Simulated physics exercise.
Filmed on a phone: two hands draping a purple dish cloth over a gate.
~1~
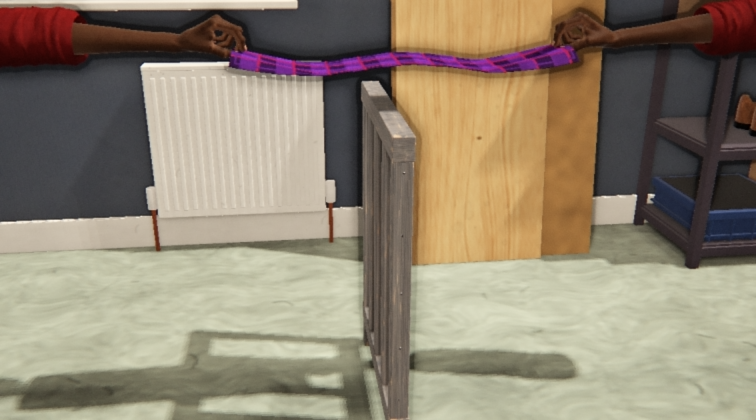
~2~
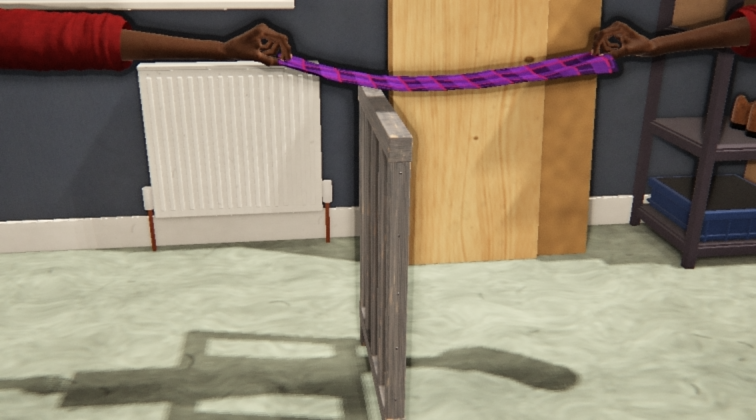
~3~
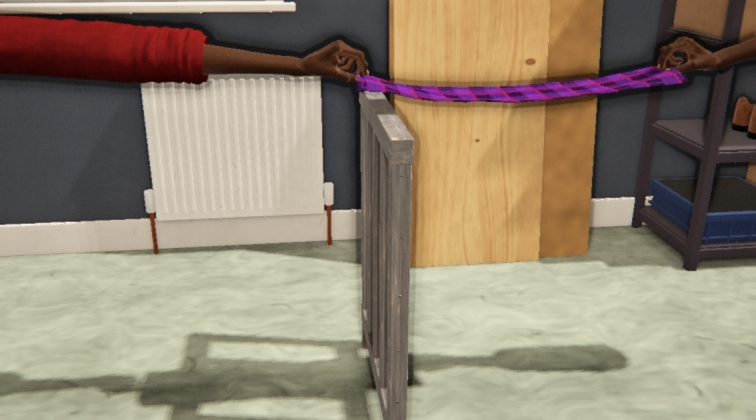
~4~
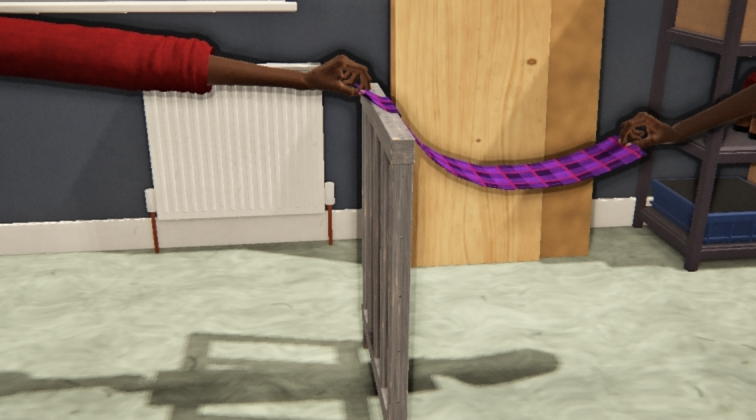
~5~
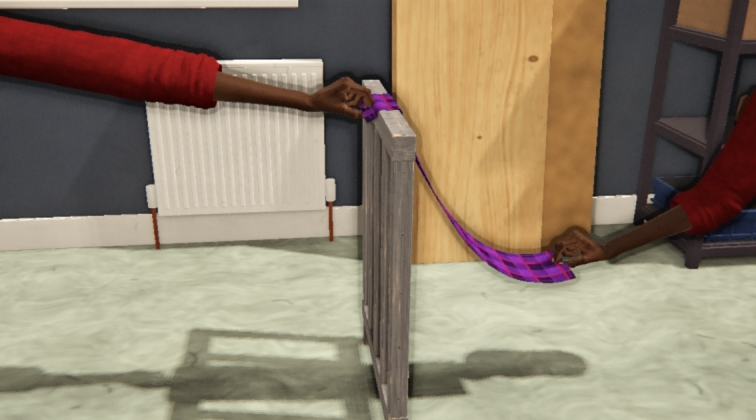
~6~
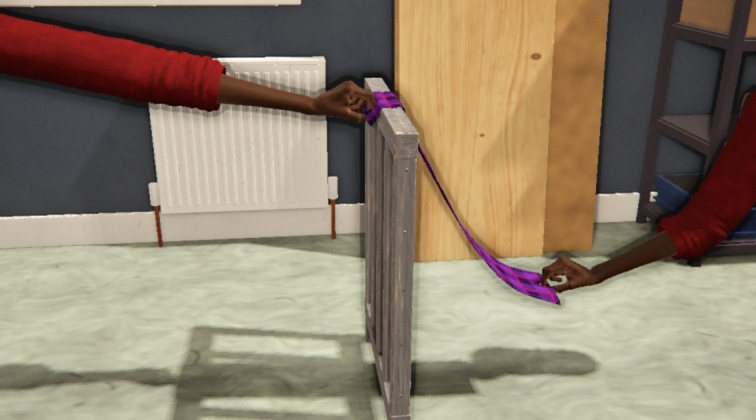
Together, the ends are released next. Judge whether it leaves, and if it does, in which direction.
I'd expect it to be off on the right.
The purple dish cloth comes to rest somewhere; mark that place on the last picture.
In the last view it ends up close to (441, 387).
Then, 0.34 s past the final frame, dish cloth clear of the top and falling near (446, 307).
Then, 0.56 s past the final frame, dish cloth in a heap on the floor near (441, 385).
When it is over, dish cloth in a heap on the floor near (441, 387). The purple dish cloth is pulled rightwards.
